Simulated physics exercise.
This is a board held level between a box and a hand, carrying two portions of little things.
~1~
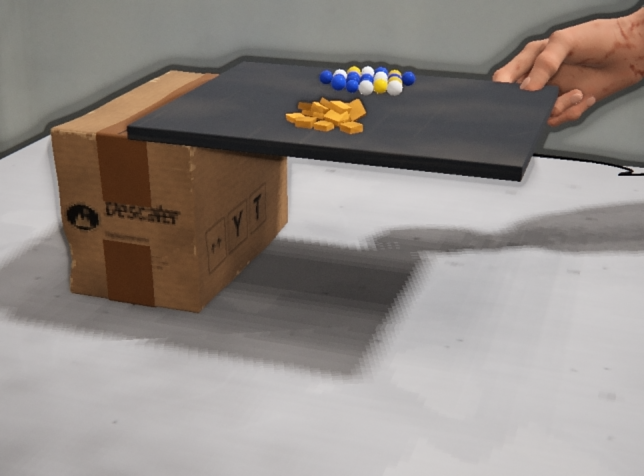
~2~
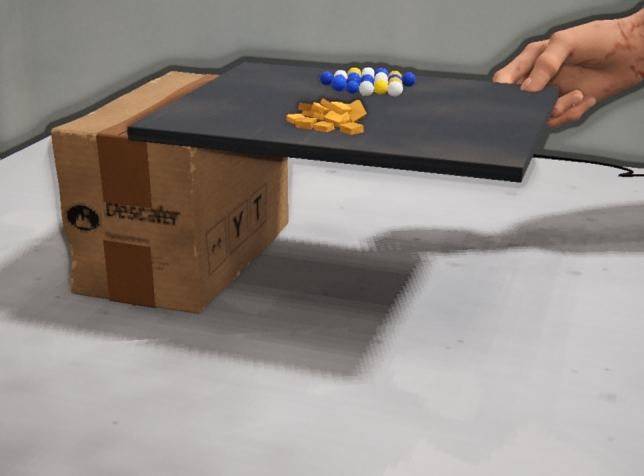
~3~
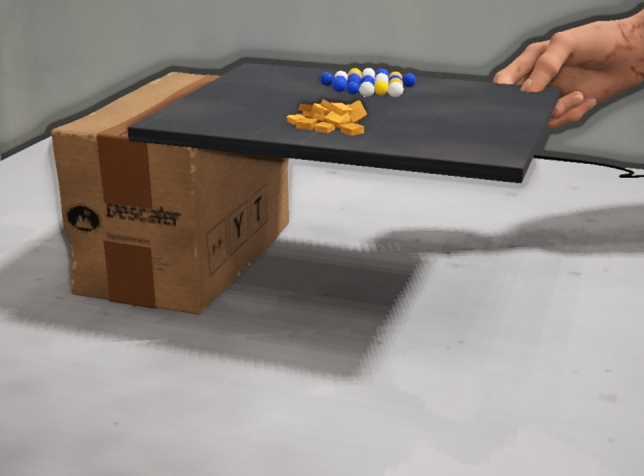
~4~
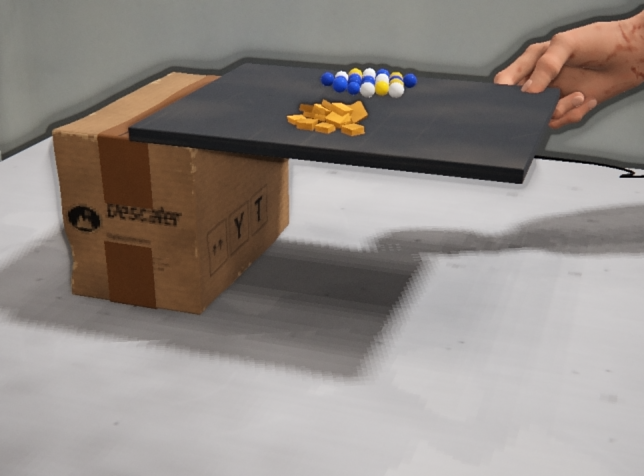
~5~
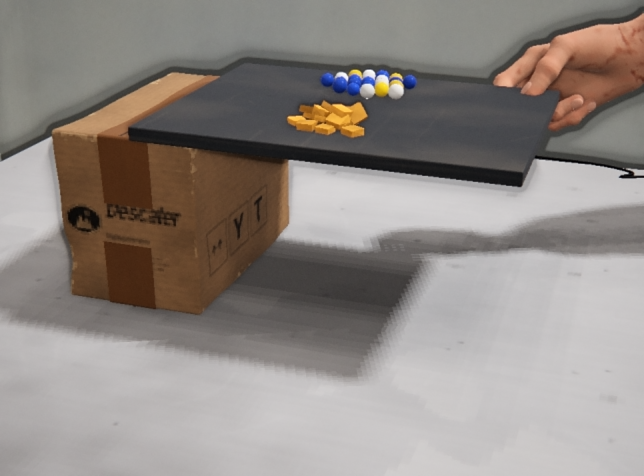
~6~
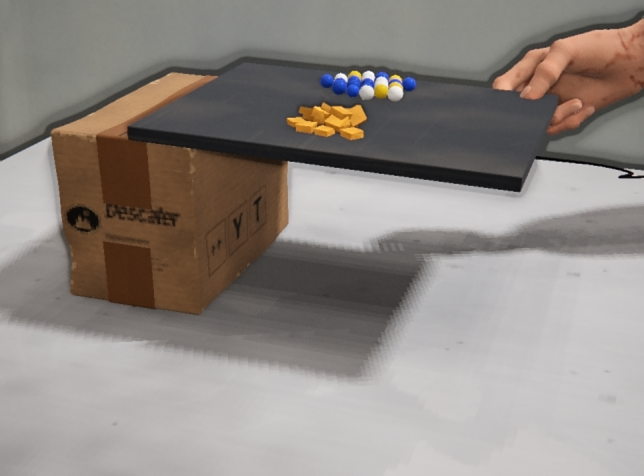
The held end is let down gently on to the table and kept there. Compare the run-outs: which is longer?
The longer run belongs to the far batch.
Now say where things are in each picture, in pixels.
Held end of the board (510, 169), level; box (184, 182), tall, over half the board's length; near batch (313, 114), a few small crackers; far batch (367, 80), a few round plastic beads, in the first picture.
Held end of the board (510, 170), level; far batch (367, 81), in the second picture.
Held end of the board (511, 170), level; near batch (314, 115), in the third picture.
Held end of the board (511, 171), level; far batch (368, 82), in the fourth picture.
Held end of the board (511, 174), level; near batch (341, 123), in the fifth picture.
Held end of the board (509, 179), down by 1°; box (184, 184); near batch (340, 125), not moving; far batch (368, 85), not moving, in the sixth picture.
Then, 0.44 s later than the last frame, board sloping at 11°; near batch every one still on the board; far batch every one still on the board.
Then, 0.99 s later than the last frame, board sloping at 24°; near batch every one still on the board; far batch mostly up to a board's length out.
Then, 1.59 s later than the last frame, board sloping at 36°; near batch mostly at the foot of the board; far batch mostly one to two board lengths out.
When it is over, board resting at 37°; near batch mostly at the foot of the board; far batch mostly more than two board lengths out, roughly two thirds gone off the table; the far batch has gone farther.
